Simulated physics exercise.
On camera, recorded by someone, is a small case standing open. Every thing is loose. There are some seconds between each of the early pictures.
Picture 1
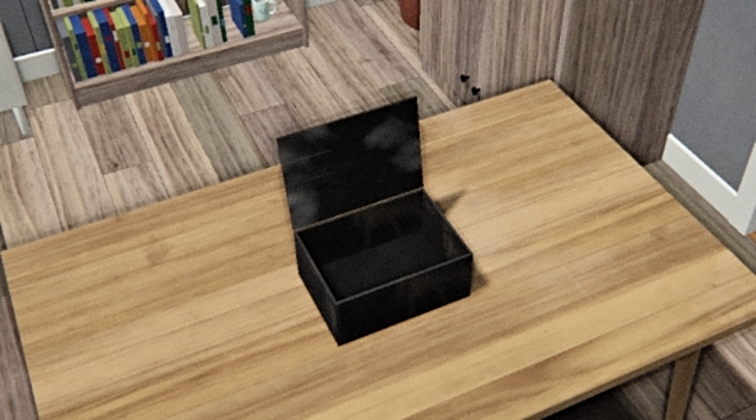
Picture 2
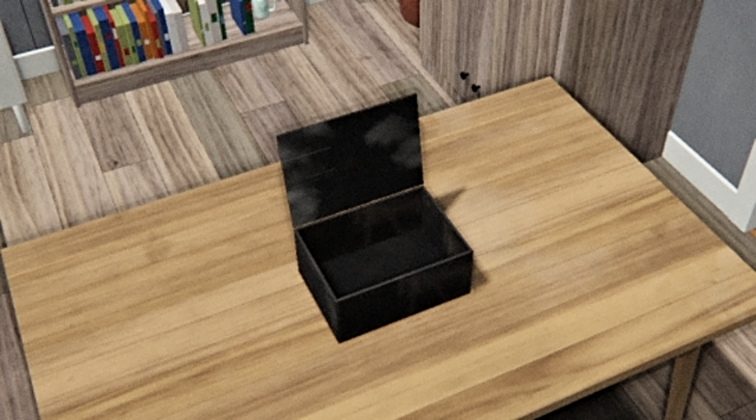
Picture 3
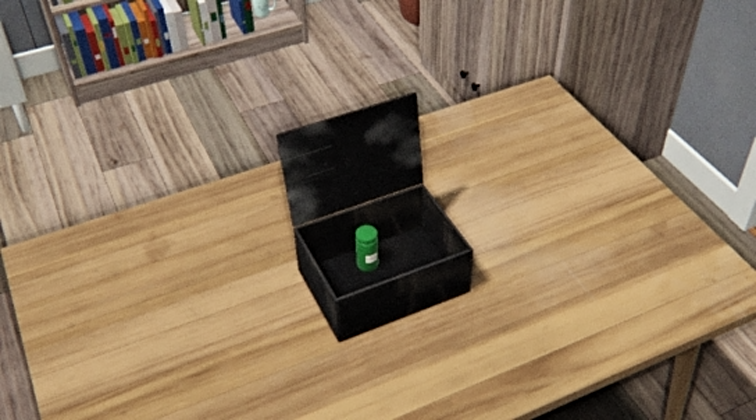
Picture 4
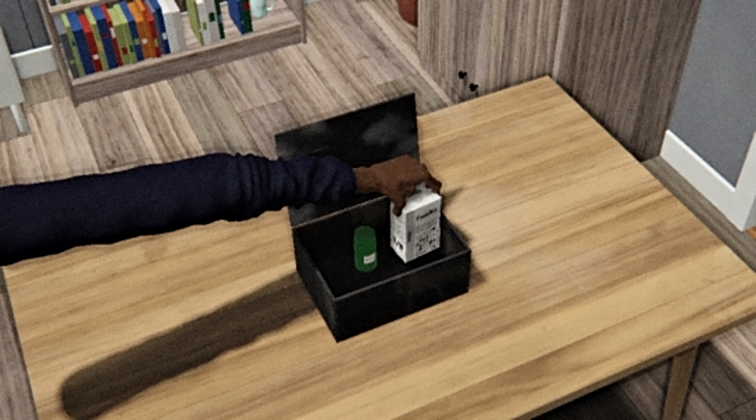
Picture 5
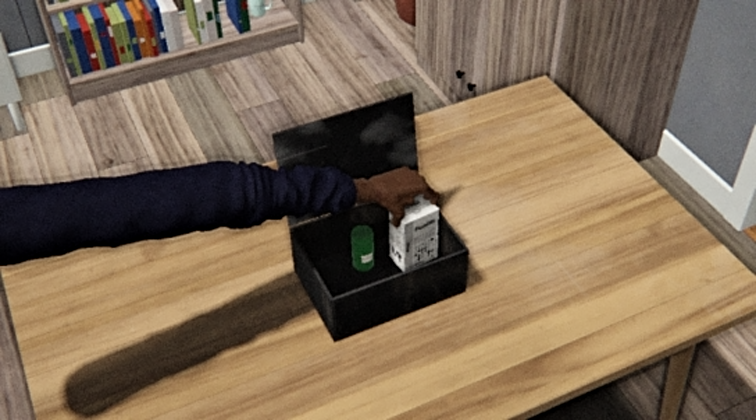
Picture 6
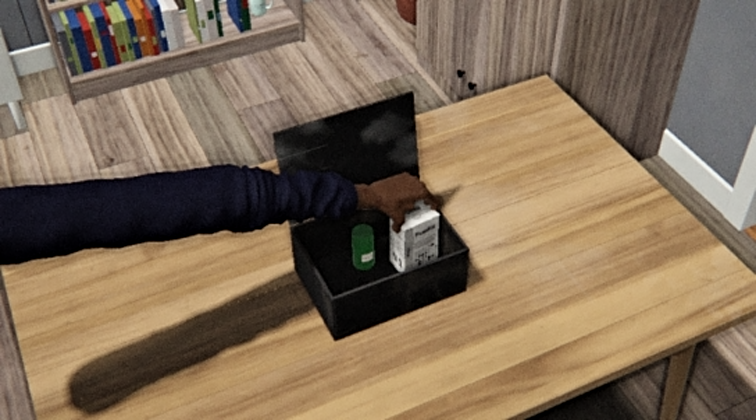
On a wooden table, an open black case stood empty, then a green shaker appeared inside it, and a dark-sleeved arm from the left lowered a white carton in beside it, still gripping the top.
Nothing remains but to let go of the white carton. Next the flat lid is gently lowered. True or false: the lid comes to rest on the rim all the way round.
False, it is held up.
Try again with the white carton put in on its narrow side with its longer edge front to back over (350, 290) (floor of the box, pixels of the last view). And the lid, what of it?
In that case, no gap is left.
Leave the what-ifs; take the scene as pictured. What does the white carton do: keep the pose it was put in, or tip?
By the end it has kept its angle.
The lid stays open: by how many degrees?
Roughly 20 degrees above the rim.
Then, 1.30 s past the last view, lid 83° above the rim.
Then, 1.60 s past the last view, lid 59° above the rim.
Then, 1.80 s past the last view, lid 32° above the rim.
Finally, lid 20° above the rim; both still in place. Final places as the last picture's camera would see them, white carton near (414, 238).
